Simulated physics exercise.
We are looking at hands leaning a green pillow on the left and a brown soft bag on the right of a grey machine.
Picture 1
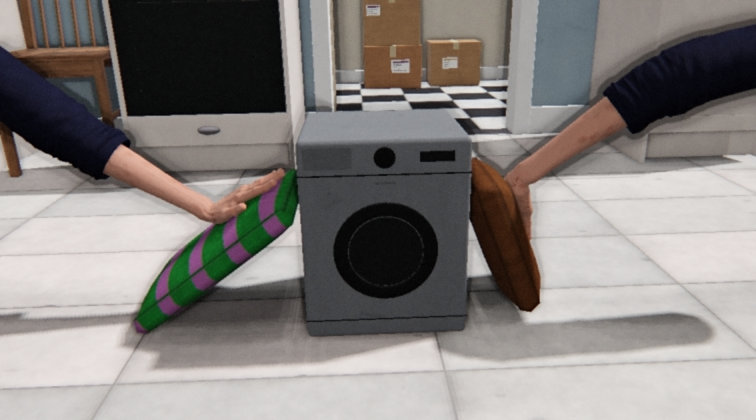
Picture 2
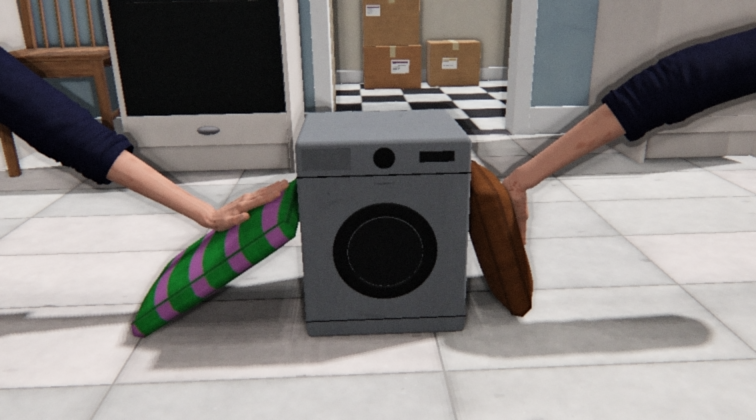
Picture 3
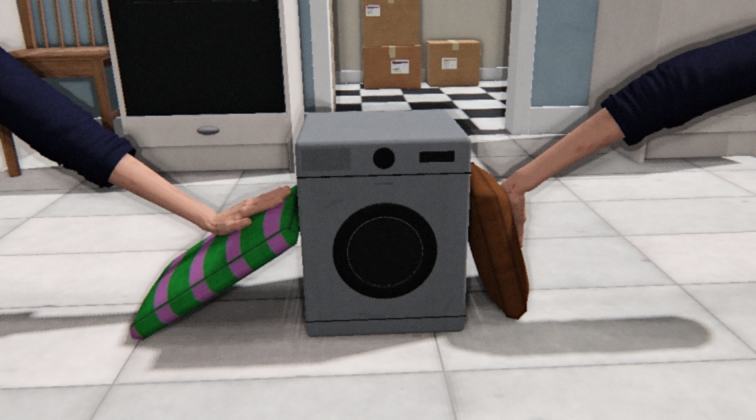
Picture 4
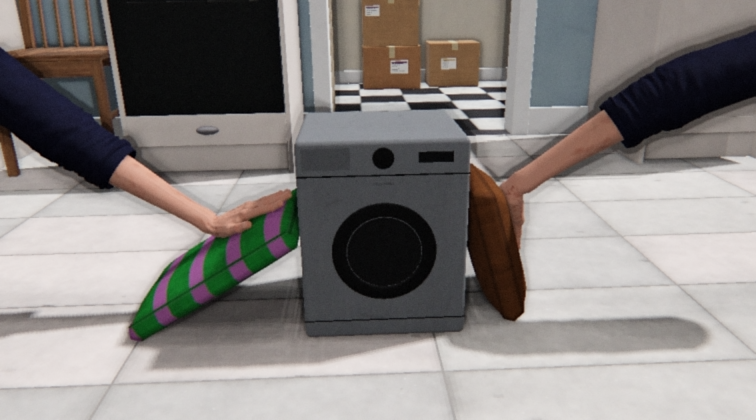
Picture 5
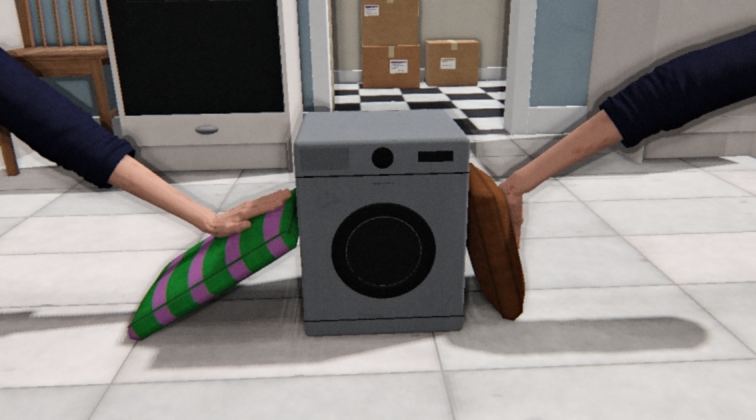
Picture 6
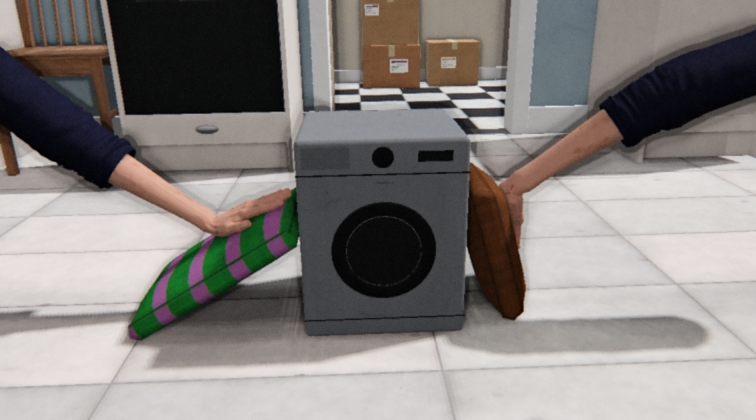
In a bright room with pale floor tiles, seen from the front at a low height, cardboard boxes sit beyond a doorway with a checkered floor. A grey machine stands in the middle, with a green and purple striped pillow leaning on its left and a brown soft bag on its right, a hand against each. Both slip slightly lower, then stay nearly still, as does the camera.
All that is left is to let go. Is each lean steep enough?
As it turns out, the green pillow slides down flat. The brown soft bag keeps leaning.
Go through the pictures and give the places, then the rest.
In the first frame, pillow foot (141, 328), head (287, 218); soft bag foot (529, 307), head (487, 192).
In the second frame, pillow foot (138, 332); soft bag foot (521, 312).
In the third frame, pillow foot (137, 334); soft bag foot (516, 315).
In the fourth frame, pillow foot (136, 336); soft bag foot (513, 316).
In the fifth frame, pillow foot (135, 335); soft bag foot (512, 316).
In the sixth frame, pillow foot (135, 335), head (292, 240), at a low slant; soft bag foot (513, 316), head (482, 197), almost upright.
Then, 0.32 s past the final frame, pillow flat on the floor near (216, 291); soft bag still up near (486, 239).
Then, 0.62 s past the final frame, pillow flat on the floor near (219, 290); soft bag still up near (487, 239).
When it is over, pillow flat on the floor near (219, 291); soft bag still up near (487, 239). The green pillow slips and lies down and the brown soft bag holds its lean.
